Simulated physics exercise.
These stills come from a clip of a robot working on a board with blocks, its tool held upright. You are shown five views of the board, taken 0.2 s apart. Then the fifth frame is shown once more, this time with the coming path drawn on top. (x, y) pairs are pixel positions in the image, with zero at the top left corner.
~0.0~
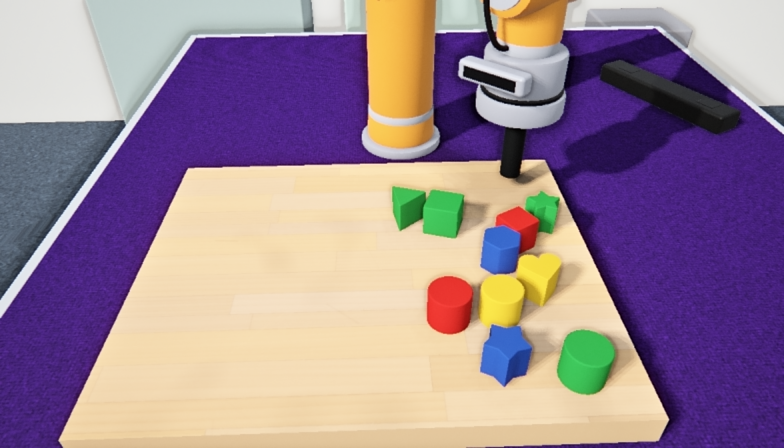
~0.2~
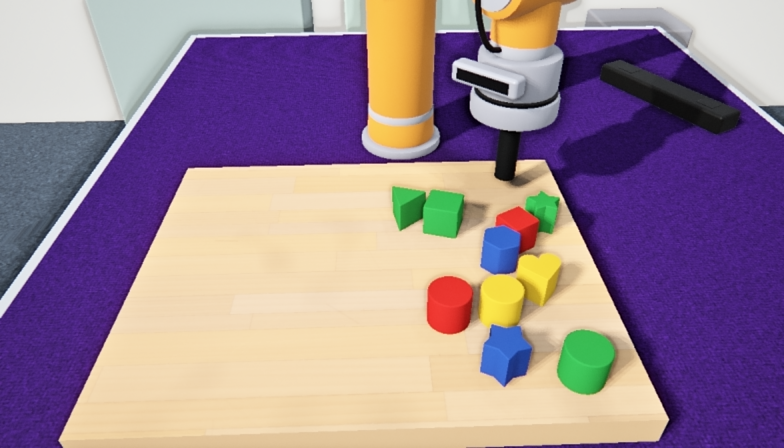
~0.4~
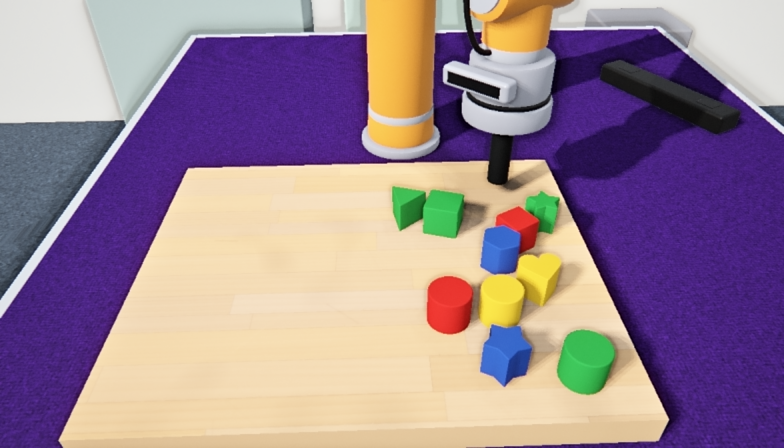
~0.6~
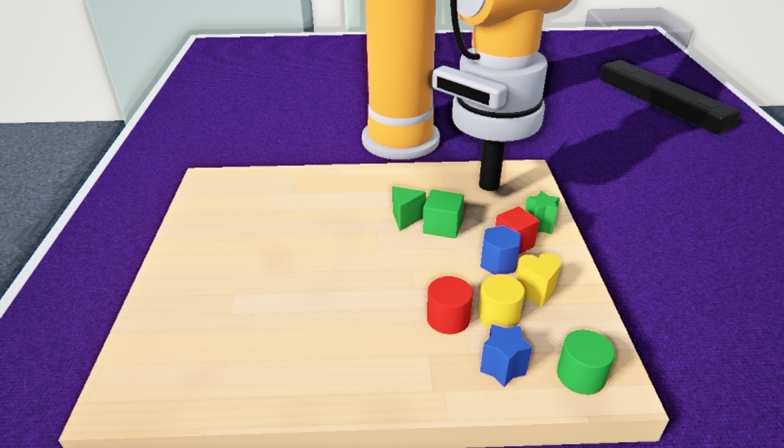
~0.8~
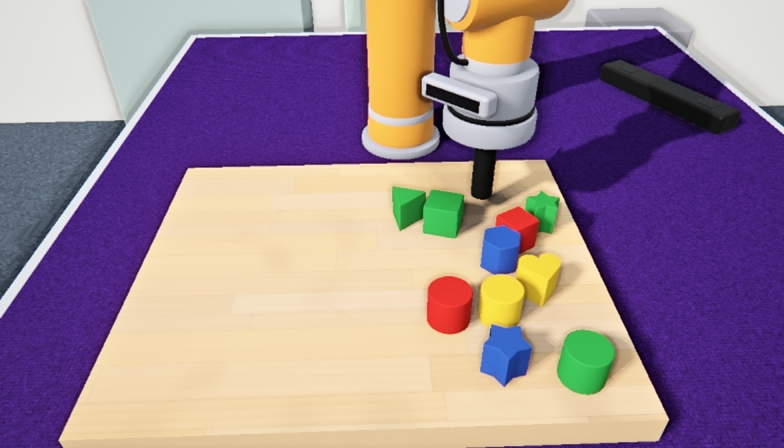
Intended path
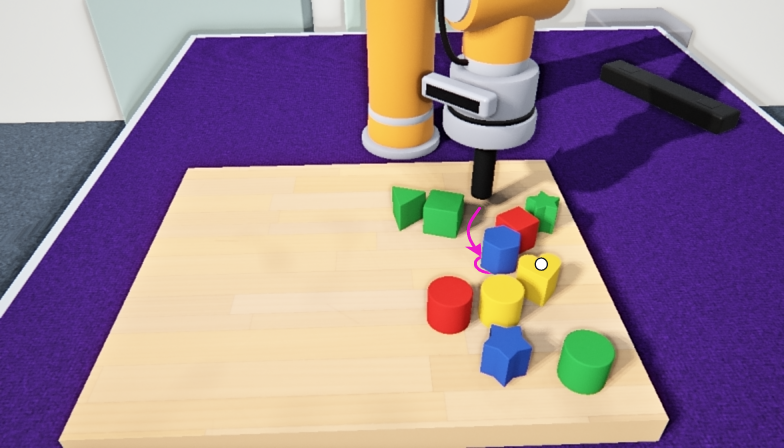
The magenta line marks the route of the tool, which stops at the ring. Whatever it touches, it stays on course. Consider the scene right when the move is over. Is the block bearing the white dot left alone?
No, that is not what happens.
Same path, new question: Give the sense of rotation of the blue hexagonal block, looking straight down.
Looking down, it rotates anti-clockwise.
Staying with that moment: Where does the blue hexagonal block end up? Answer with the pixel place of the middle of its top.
Final place: (520, 249).
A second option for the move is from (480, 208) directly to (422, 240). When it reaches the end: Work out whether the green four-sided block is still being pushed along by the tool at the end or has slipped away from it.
Carried ahead at the end.
The drawn path runs from (480, 208) via (469, 225) and (473, 244), ending at (487, 264); the dot is on the yellow heart-shaped block.
What follows on the original path. One third of the way, tool at (471, 211); green four-sided block at (440, 202).
Two thirds of the way, tool at (474, 230); green four-sided block at (440, 202).
At the end, tool at (489, 250); green four-sided block at (440, 202); blue hexagonal block at (520, 249), turned 20° anticlockwise; red four-sided block not moved; yellow heart-shaped block at (550, 268).
